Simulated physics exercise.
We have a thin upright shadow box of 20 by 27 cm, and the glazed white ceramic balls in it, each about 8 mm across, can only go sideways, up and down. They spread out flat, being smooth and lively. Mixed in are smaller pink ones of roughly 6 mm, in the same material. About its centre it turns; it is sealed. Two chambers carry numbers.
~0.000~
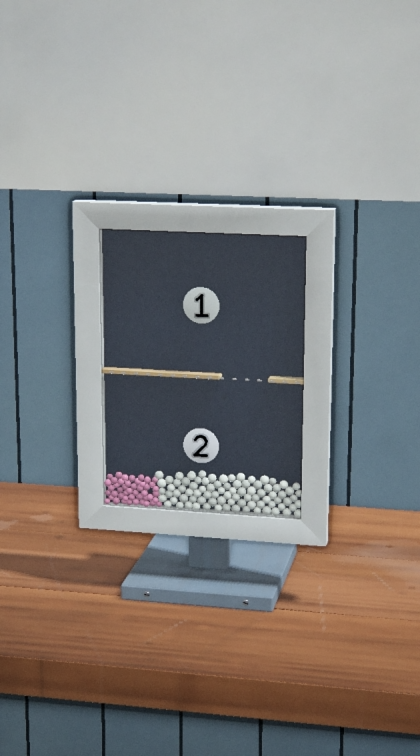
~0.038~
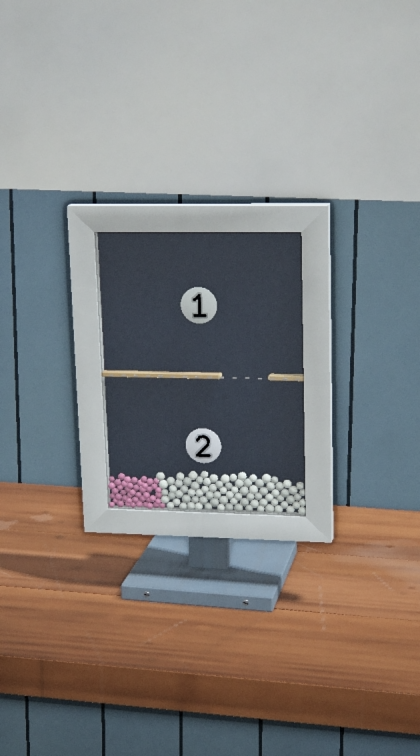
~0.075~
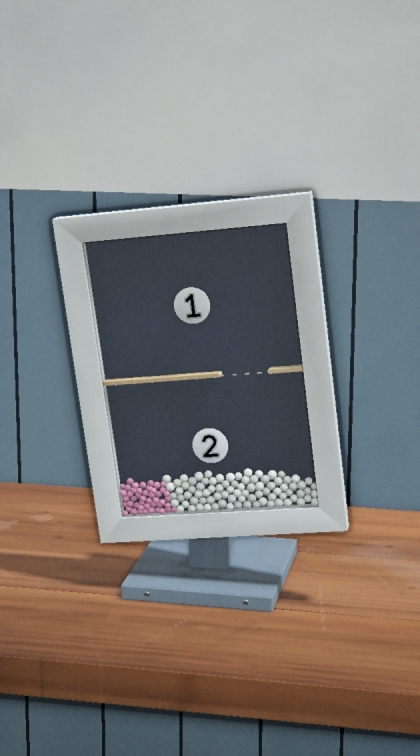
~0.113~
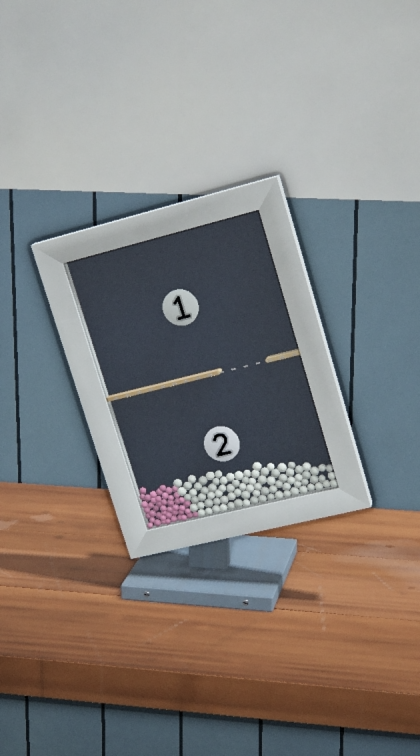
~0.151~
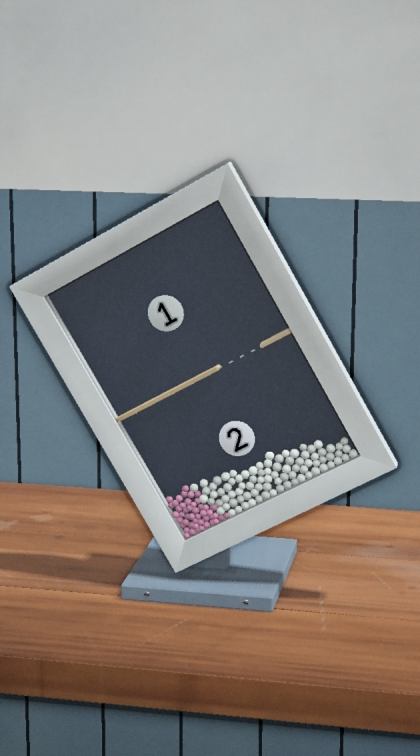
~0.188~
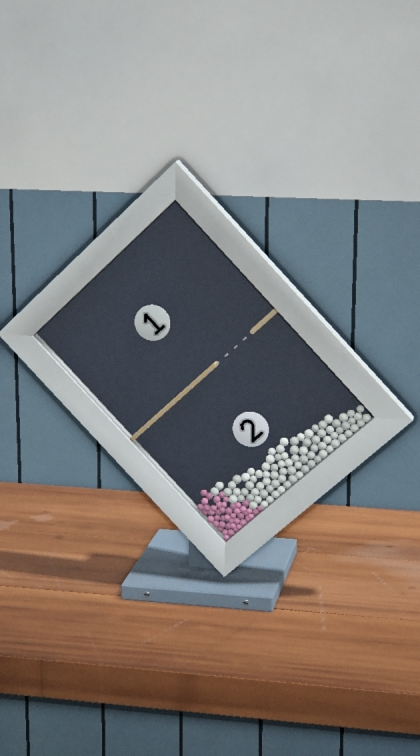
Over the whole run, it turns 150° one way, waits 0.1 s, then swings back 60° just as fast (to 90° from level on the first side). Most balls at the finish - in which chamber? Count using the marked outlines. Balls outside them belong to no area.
In 2.
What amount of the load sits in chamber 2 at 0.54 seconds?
Roughly 100 per cent of it.
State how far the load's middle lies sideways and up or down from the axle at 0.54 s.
Roughly 8 centimetres to the right and 2 centimetres above.
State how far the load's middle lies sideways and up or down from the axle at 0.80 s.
Offset: Approx. 6 cm right, 3 cm below.
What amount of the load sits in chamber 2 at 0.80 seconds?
It works out at roughly 95 per cent.
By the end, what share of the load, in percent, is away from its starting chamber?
Roughly 5 per cent.
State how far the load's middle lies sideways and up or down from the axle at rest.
Some 6 cm right and 8 cm below.
After 0.54 s, it stands 150° anticlockwise; the balls' middle is 8 cm right of and 2 cm above the centre; no. 2, 100 %.
After 0.80 s, it stands 118° anticlockwise; the balls' middle is 6 cm right of and 3 cm below the centre; no. 1, 5 %, no. 2, 95 %.
After 0.95 s, it stands 90° anticlockwise; the balls' middle is 4 cm right of and 7 cm below the centre; no. 1, 5 %, no. 2, 95 %.
At rest by 2.3 s, it stands 90° anticlockwise; no. 1, 5 %, no. 2, 95 %.
